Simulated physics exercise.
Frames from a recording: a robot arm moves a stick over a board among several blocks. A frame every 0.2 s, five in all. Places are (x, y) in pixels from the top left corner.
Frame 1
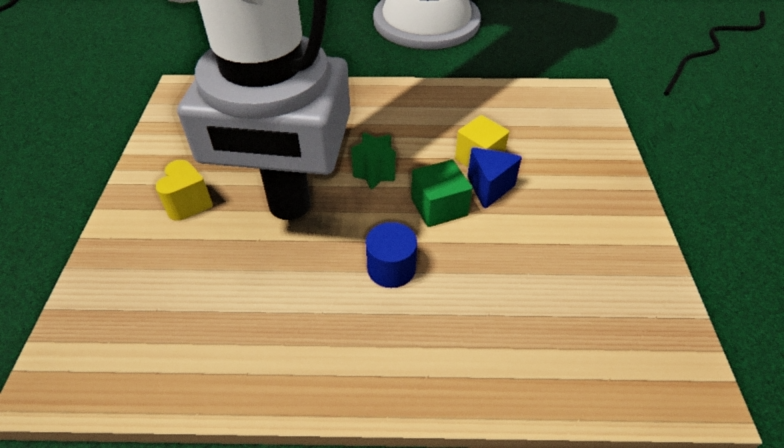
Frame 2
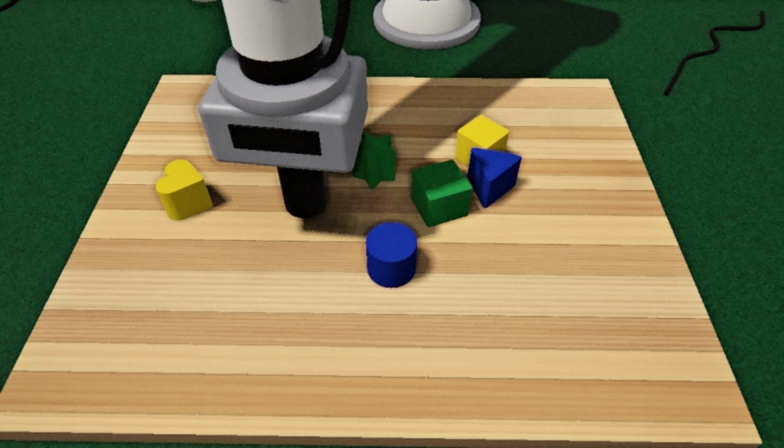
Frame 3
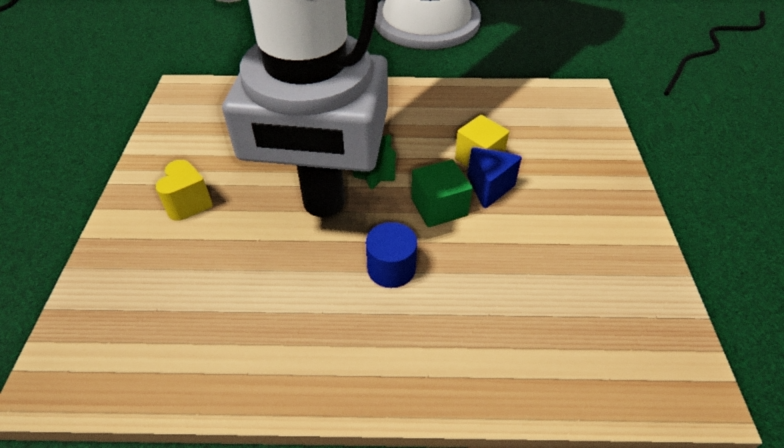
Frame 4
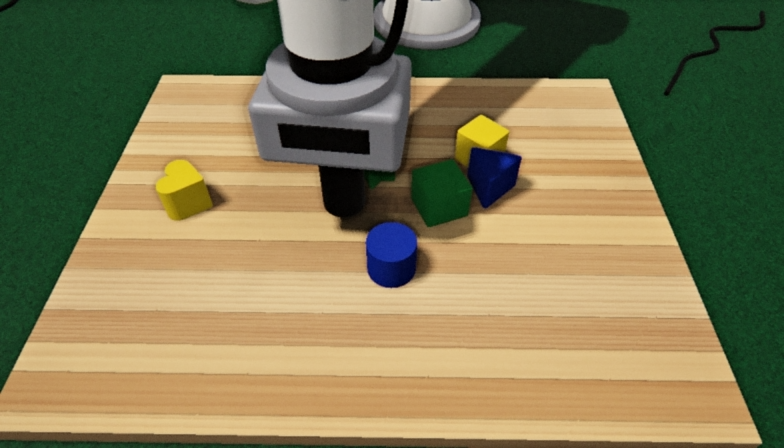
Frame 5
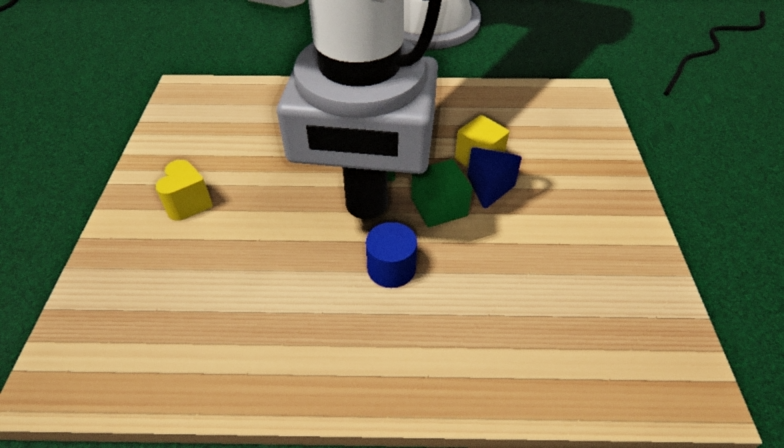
The robot arm slid its dark stick steadily to the right across the wooden board, passing in front of the green star and nearing the blue cylinder and green block, while all the blocks stayed still.
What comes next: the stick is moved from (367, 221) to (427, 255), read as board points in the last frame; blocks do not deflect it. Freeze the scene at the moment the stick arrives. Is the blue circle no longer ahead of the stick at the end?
I believe so.
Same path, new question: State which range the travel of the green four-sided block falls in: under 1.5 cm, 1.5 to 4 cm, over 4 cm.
Of the three bands, it's under 1.5 cm.
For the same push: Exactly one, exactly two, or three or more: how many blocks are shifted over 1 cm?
One block shifts.
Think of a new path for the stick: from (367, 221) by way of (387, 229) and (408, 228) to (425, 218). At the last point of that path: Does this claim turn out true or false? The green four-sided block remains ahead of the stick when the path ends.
That statement is accurate.
The first path, step by step. Halfway along, stick (397, 221); blue circle (395, 247).
At the end, stick (428, 239); blue circle (405, 261); green four-sided block in place.
